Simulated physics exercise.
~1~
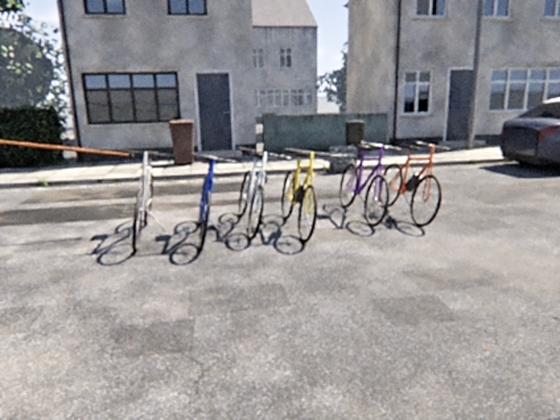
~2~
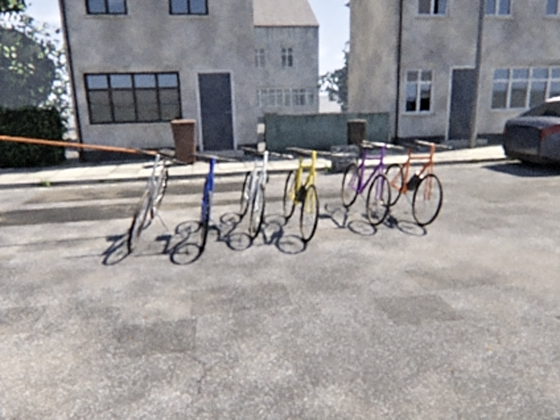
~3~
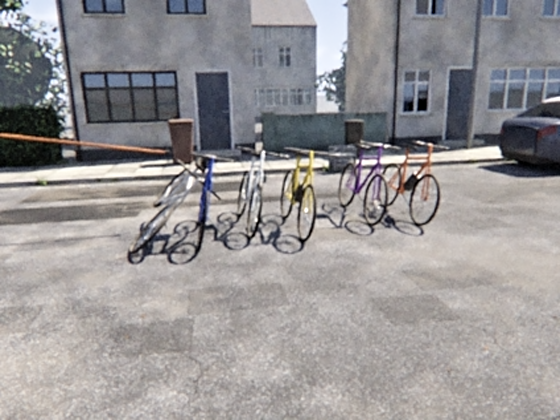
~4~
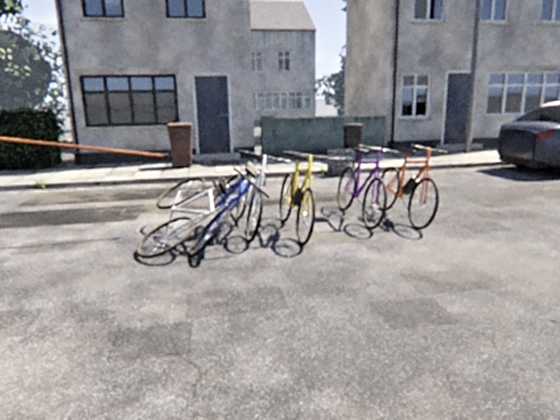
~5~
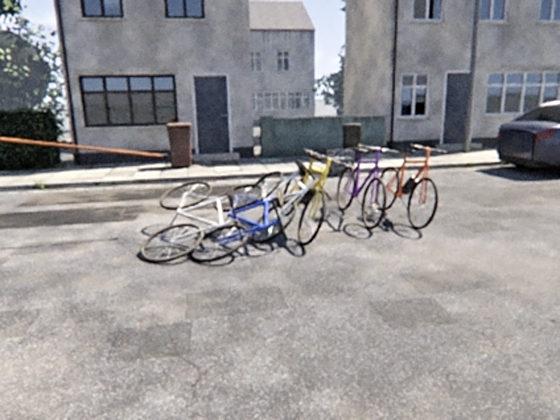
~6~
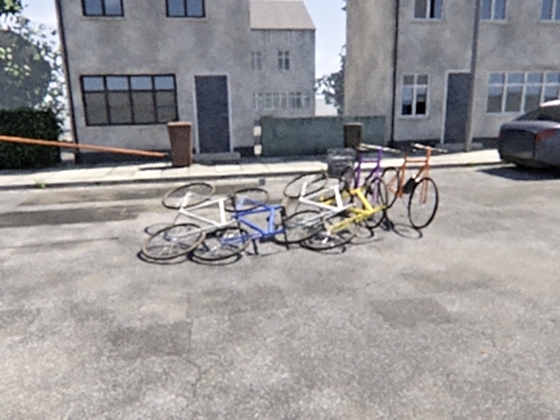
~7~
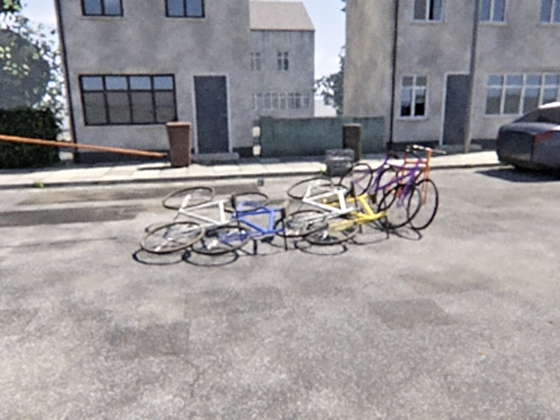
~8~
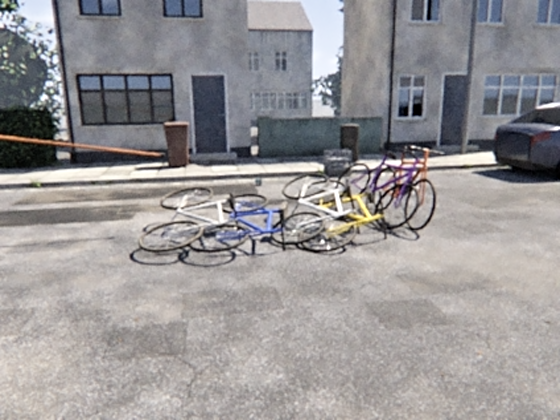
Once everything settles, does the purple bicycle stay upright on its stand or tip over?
The purple bicycle tips over to the right, ending up leaning into the orange bicycle rather than lying flat.
